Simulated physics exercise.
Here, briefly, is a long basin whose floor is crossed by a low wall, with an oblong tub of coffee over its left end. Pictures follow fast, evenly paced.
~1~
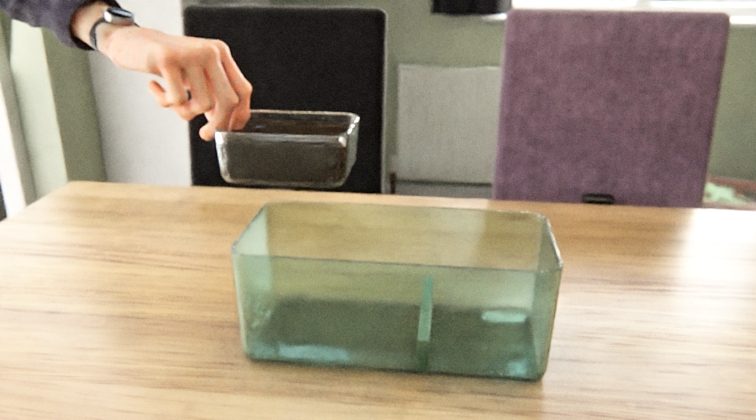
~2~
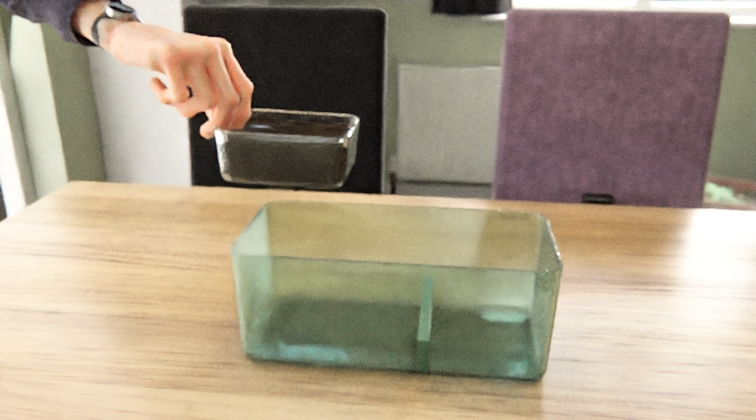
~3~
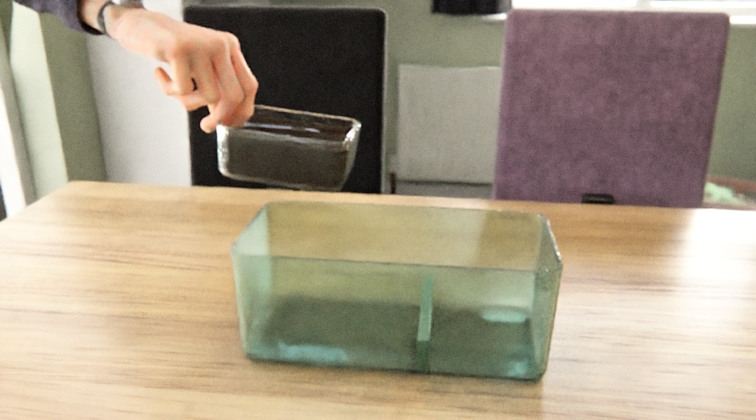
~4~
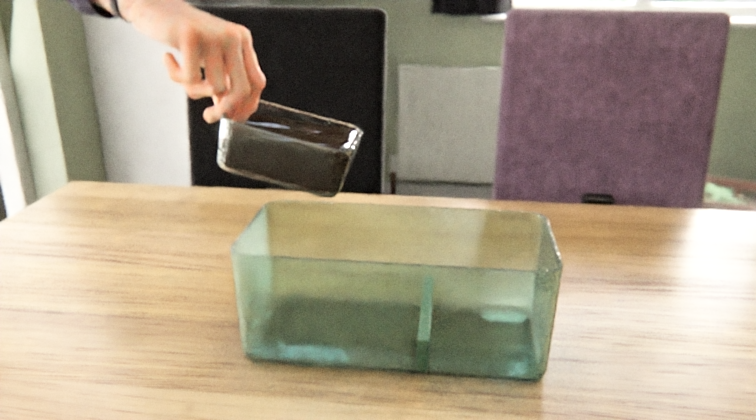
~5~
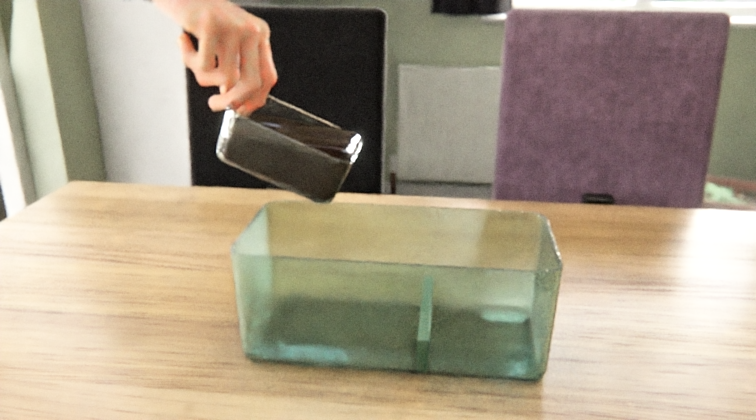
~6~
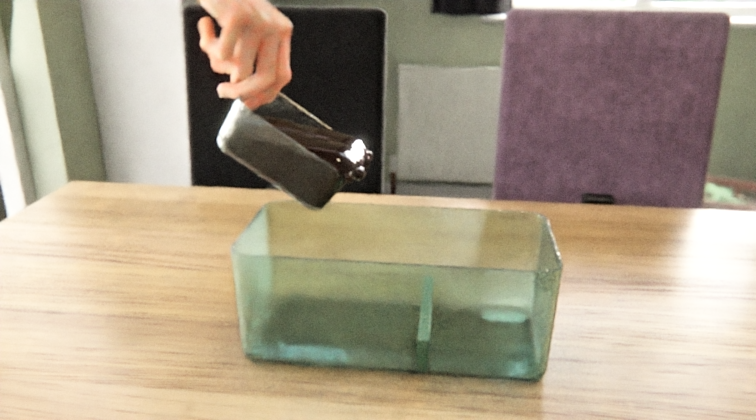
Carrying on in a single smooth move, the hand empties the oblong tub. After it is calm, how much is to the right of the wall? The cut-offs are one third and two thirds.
It falls below one third.
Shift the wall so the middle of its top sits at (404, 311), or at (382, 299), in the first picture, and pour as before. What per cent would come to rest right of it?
First try: Roughly 45 per cent; second try: 70 per cent.
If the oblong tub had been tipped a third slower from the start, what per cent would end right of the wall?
It works out near 10 %.
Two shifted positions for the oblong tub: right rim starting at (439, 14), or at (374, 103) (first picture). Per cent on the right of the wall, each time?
You'd get around 75 per cent and then around 40 per cent.
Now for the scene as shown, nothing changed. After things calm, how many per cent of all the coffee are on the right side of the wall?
Close to 5 per cent.
A moment on, the tilt is 99° and 8 per cent is still to pour, 75 is left of the wall and 1 right of it.
Next, the tilt is 107° and 1 per cent is still to pour, 94 is left of the wall and 3 right of it.
Then the tilt is 107° and 0 per cent is still to pour, 92 is left of the wall and 6 right of it.
Later the tilt is 107° and 0 per cent is still to pour, 92 is left of the wall and 6 right of it.
In the end 92 per cent lies left of the wall, 6 right of it and 2 outside.
